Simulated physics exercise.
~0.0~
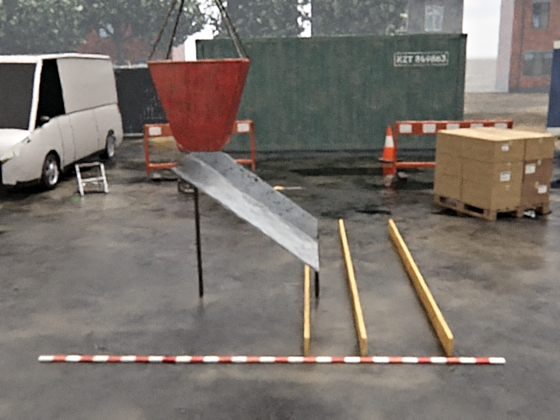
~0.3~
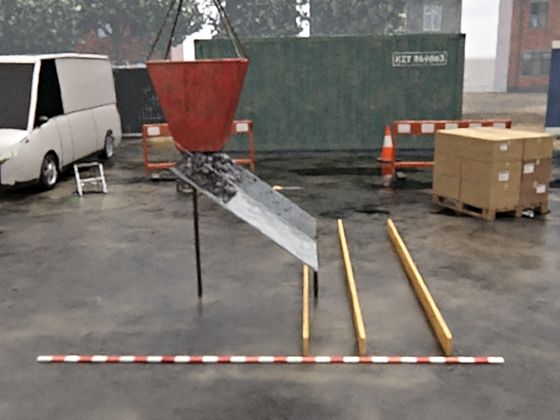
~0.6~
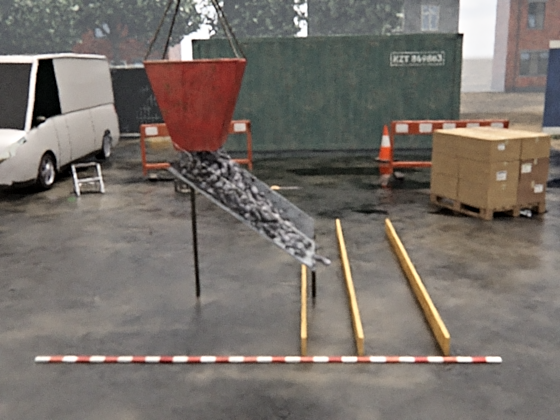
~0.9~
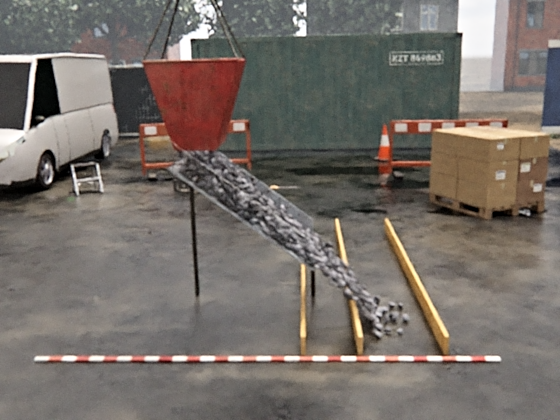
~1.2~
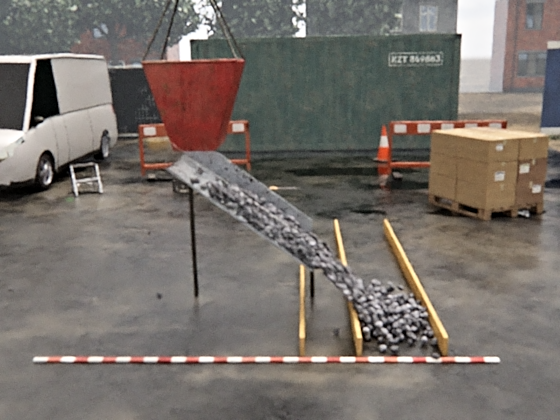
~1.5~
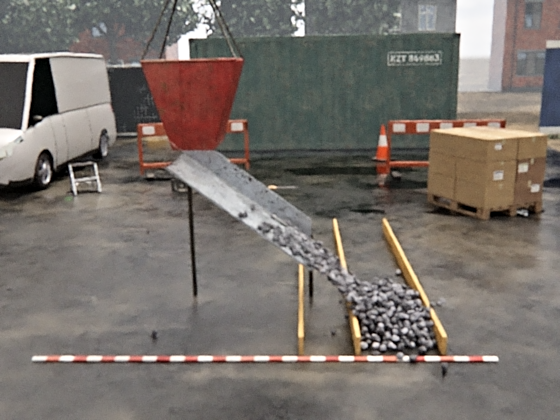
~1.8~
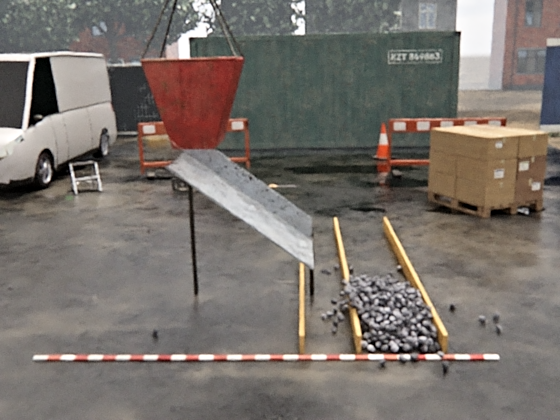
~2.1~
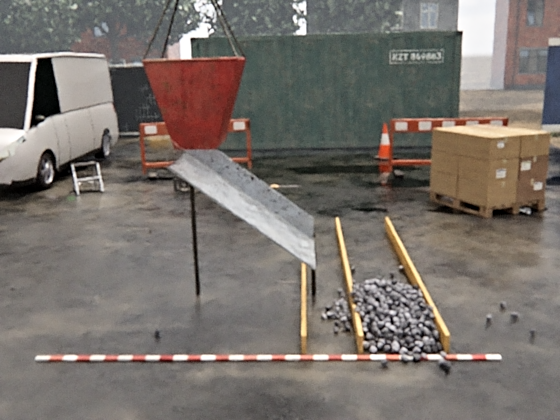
In this clip, grey stones pour from a red skip hanging above a fixed, sloping steel chute, slide down to the right and spill off its lower end, settling mostly between the middle and right wooden boards, with a few scattered outside as the chute empties.
